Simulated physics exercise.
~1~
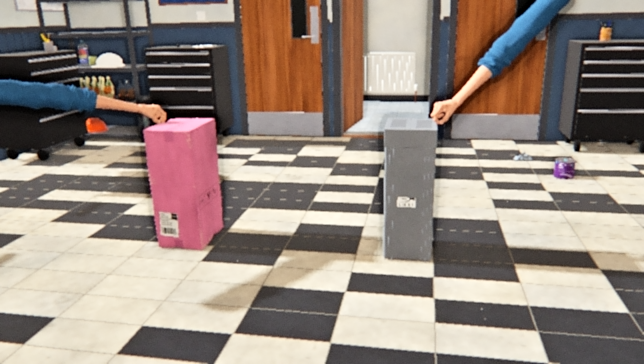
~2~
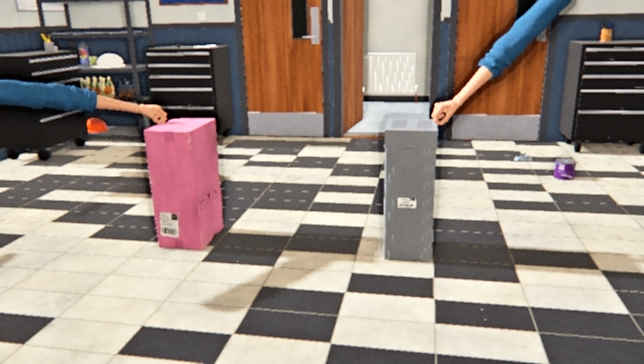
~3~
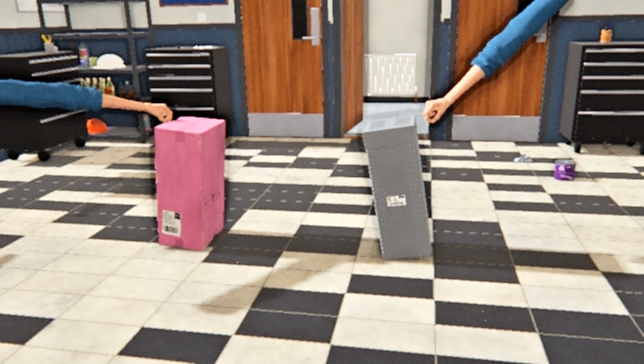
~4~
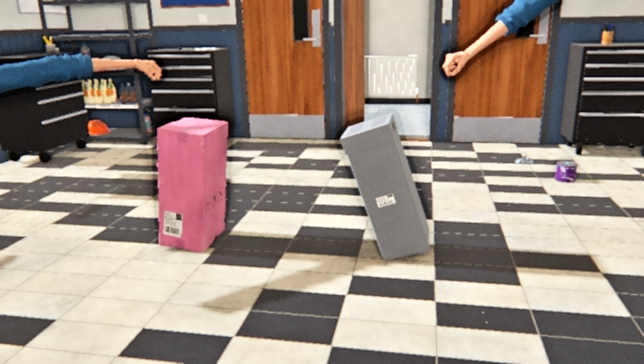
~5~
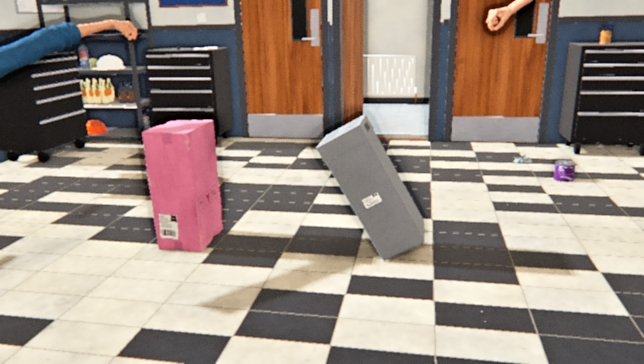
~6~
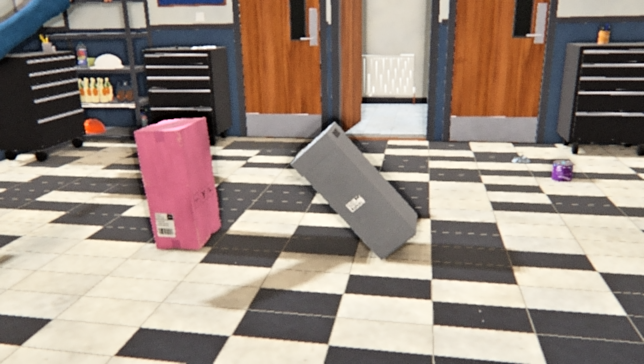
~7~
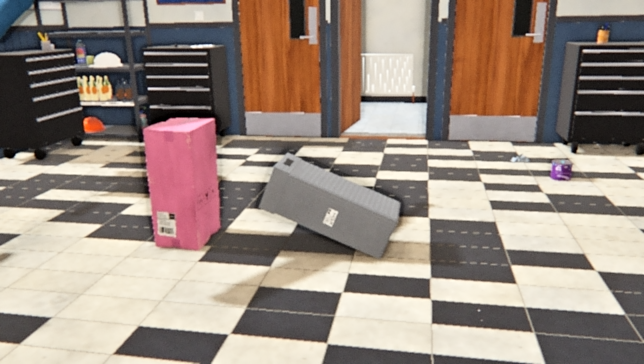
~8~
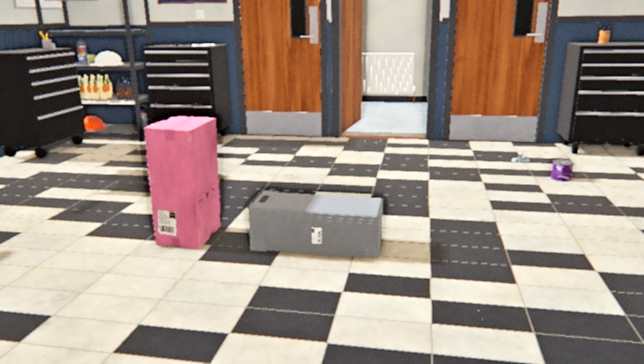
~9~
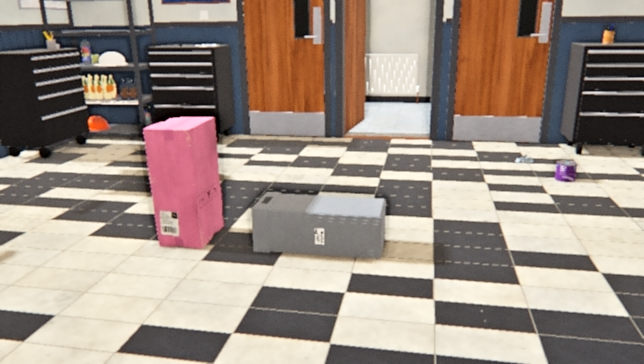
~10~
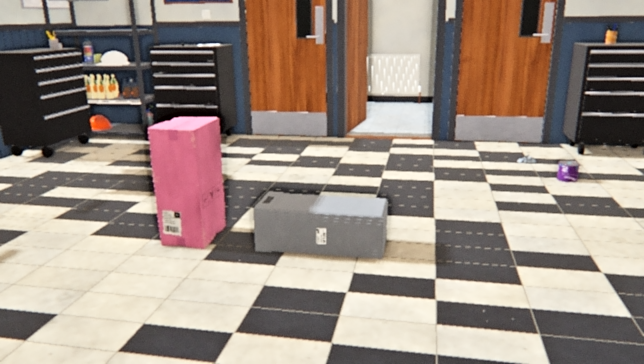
A tall grey box and a tall pink box stand upright on a black-and-white checkered floor, seen from the front by a slightly swaying camera, with wooden doors and dark tool cabinets behind. A blue-sleeved arm reaches in from each side, a hand at the top of each box. The grey box on the right tips left as the hands let go and draw back, while the pink one on the left barely rocks. The grey box leans further and drops onto its side. It ends lying still beside the pink box, which remains standing.
